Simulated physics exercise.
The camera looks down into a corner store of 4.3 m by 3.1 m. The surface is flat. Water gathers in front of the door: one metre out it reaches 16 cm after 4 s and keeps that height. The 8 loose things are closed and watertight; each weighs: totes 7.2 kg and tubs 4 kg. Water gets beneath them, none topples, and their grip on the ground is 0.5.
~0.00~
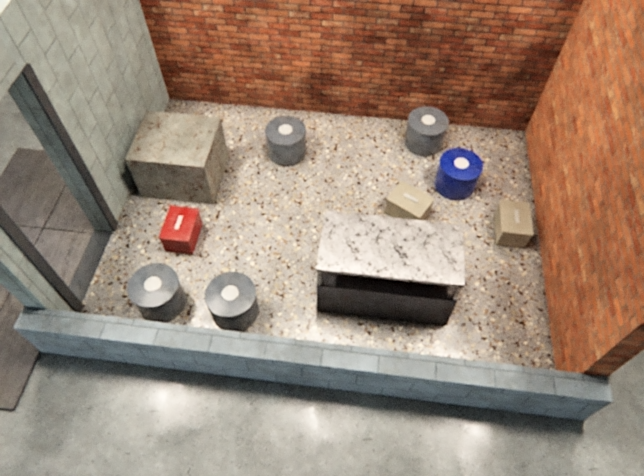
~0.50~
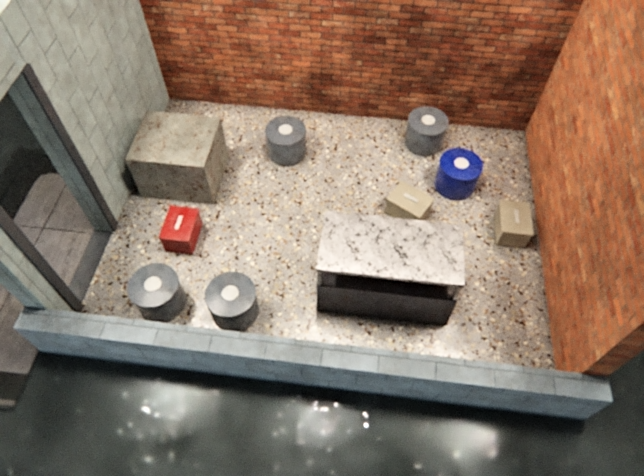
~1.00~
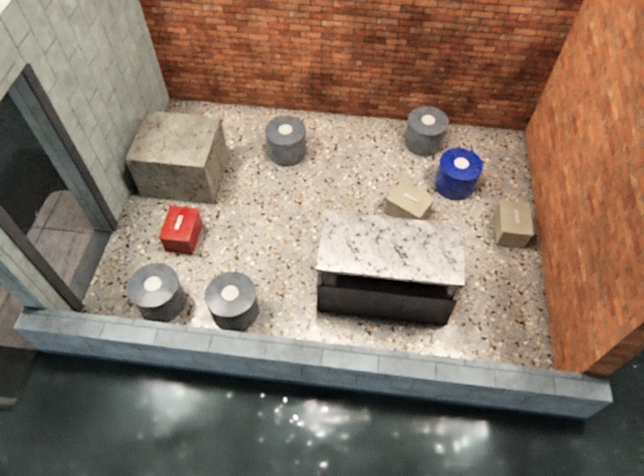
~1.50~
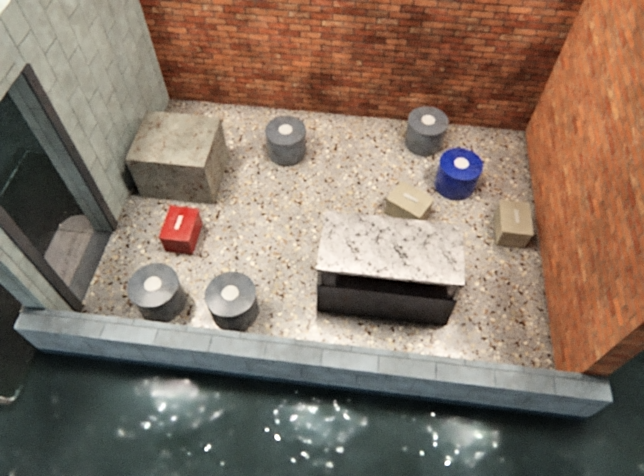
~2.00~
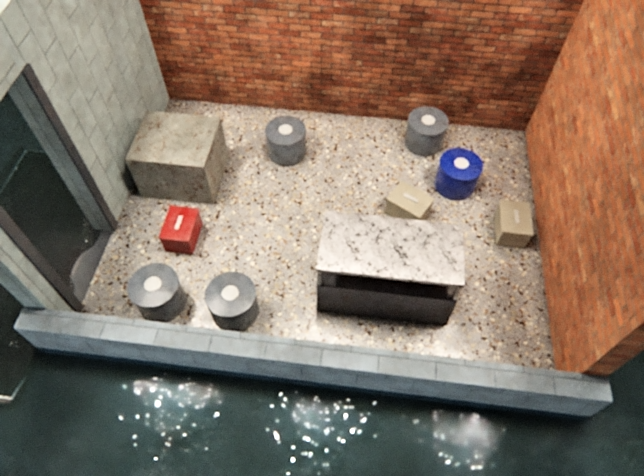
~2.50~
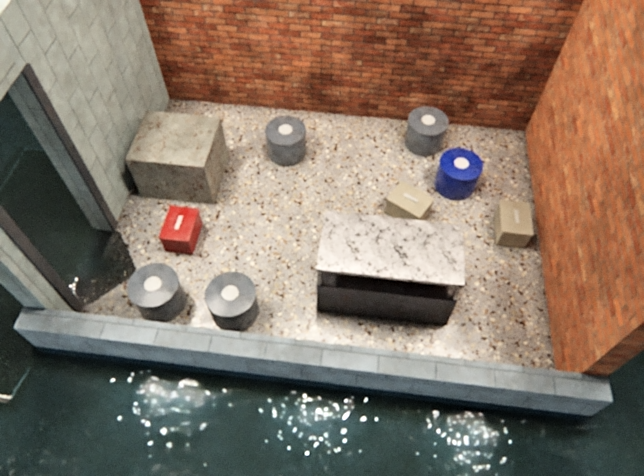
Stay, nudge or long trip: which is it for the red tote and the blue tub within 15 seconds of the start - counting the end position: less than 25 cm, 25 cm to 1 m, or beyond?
Red tote travels far, blue tub is nudged along.
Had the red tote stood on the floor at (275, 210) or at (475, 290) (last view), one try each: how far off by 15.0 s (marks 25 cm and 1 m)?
In that order: It travels far; it holds its place.
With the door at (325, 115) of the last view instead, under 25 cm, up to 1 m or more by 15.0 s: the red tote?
Then the red tote is nudged along.
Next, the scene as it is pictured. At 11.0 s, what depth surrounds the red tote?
About 5 cm.
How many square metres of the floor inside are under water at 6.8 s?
About 8.0 m2.
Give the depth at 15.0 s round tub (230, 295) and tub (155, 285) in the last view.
About 8 and 9 cm.
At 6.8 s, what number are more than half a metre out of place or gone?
By then 3.
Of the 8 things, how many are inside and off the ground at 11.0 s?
I count 5.
After 3.5 s the red tote is near (179, 223), 0.0 m from its start, aground; the blue tub is near (461, 164), 0.0 m from its start, aground; 0 afloat.
After 6.8 s the red tote is near (297, 203), 1.2 m from its start, aground; the blue tub is near (461, 164), 0.0 m from its start, aground; 1 afloat.
After 11.0 s the red tote is near (355, 159), 2.0 m from its start, aground; the blue tub is near (449, 150), 0.2 m from its start, afloat; 5 afloat.
After 15.0 s the red tote is near (302, 106), 2.0 m from its start, afloat; the blue tub is near (448, 123), 0.5 m from its start, afloat; 8 afloat.
